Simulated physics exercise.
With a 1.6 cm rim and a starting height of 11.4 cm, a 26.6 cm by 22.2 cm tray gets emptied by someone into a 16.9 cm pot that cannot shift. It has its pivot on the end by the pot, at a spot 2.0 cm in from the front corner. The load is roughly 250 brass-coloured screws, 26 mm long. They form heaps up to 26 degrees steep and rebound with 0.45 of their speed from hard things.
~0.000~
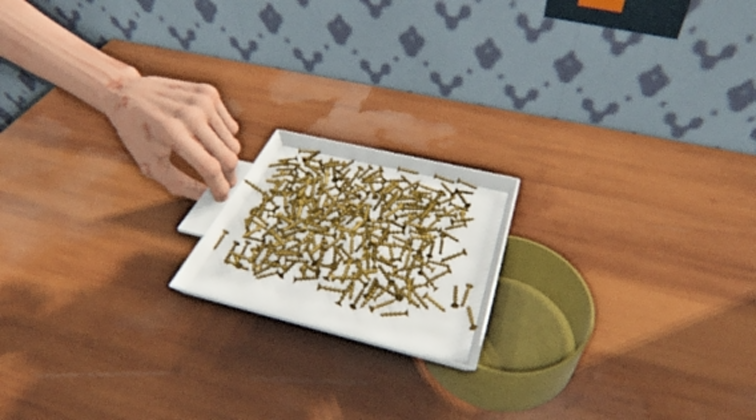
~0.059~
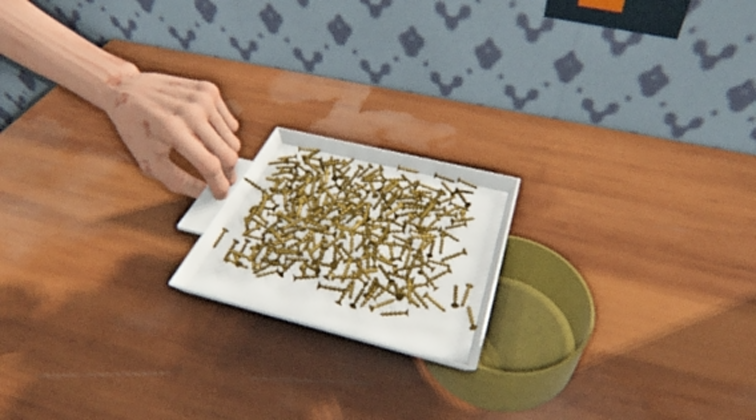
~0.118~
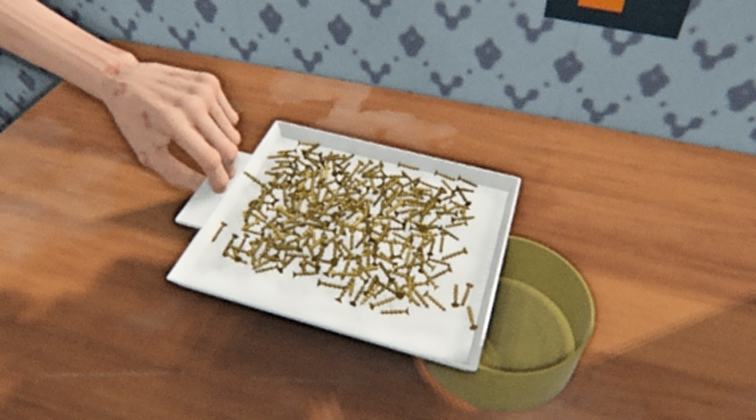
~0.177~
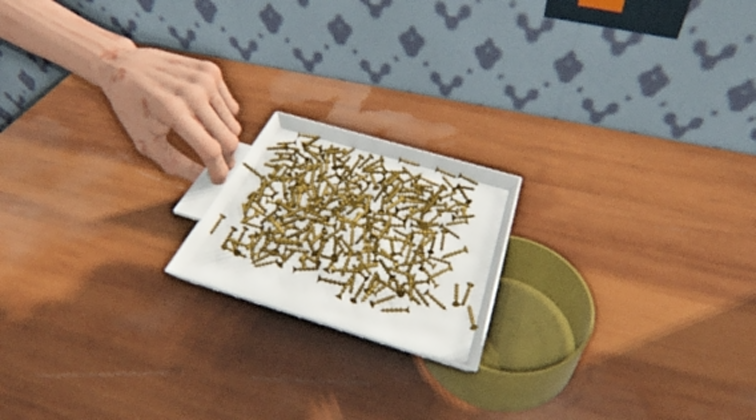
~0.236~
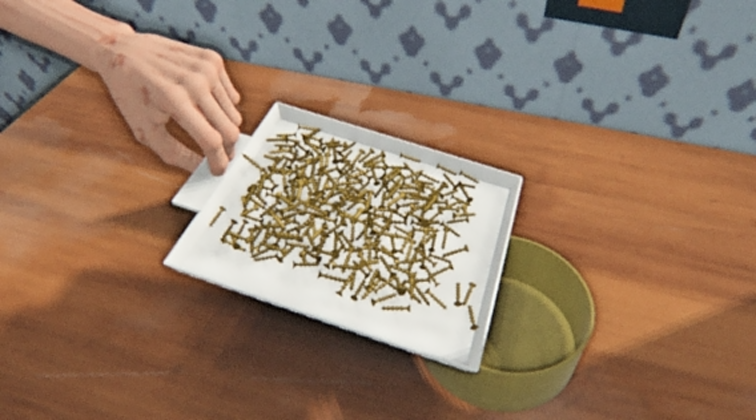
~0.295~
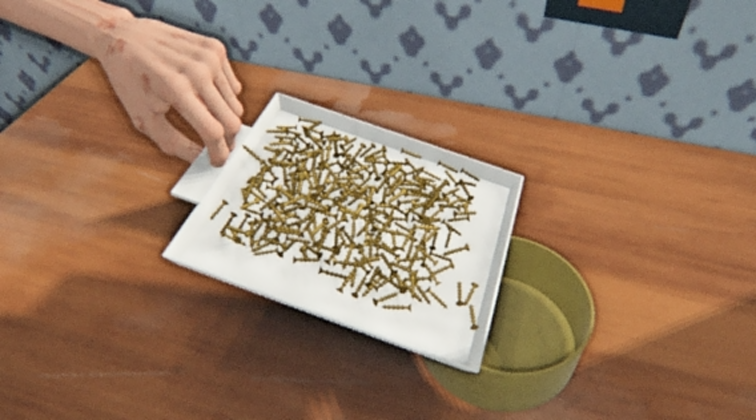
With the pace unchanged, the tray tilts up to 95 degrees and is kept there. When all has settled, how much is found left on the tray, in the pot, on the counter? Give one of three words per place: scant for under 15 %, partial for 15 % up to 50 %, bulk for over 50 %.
Result: Tray: I'm guessing a mere smattering of the load. Pot: I'm guessing the greater portion of the load. Counter: I'm guessing a good helping of the load.
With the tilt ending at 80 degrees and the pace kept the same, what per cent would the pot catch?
That would give about 70 per cent.
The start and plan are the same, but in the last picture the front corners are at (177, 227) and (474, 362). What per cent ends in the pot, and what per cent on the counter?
Pot: 70, counter: 30.
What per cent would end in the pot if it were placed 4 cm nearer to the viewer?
In that case some 80 per cent.
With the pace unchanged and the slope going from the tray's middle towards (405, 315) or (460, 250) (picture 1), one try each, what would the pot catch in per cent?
The share comes to roughly 5 in a hundred, then roughly 70 in a hundred.
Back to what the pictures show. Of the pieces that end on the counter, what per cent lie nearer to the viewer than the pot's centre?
I'd put it at around 90 per cent.
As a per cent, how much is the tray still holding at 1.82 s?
Estimate: About 40 percent.
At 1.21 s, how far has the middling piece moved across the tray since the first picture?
Roughly 13 cm.
Then, at 1.21 s, tilt 50 degrees; the tray holds 95 %, the pot 5 %.
After 1.82 s, tilt 76 degrees; the tray holds 40 %, the pot 40 %.
After 2.47 s, tilt 95 degrees; the tray holds 0 %, the pot 70 %.
By 3.0 s all is still; tray 0 %, pot 70 %, counter 30 %.
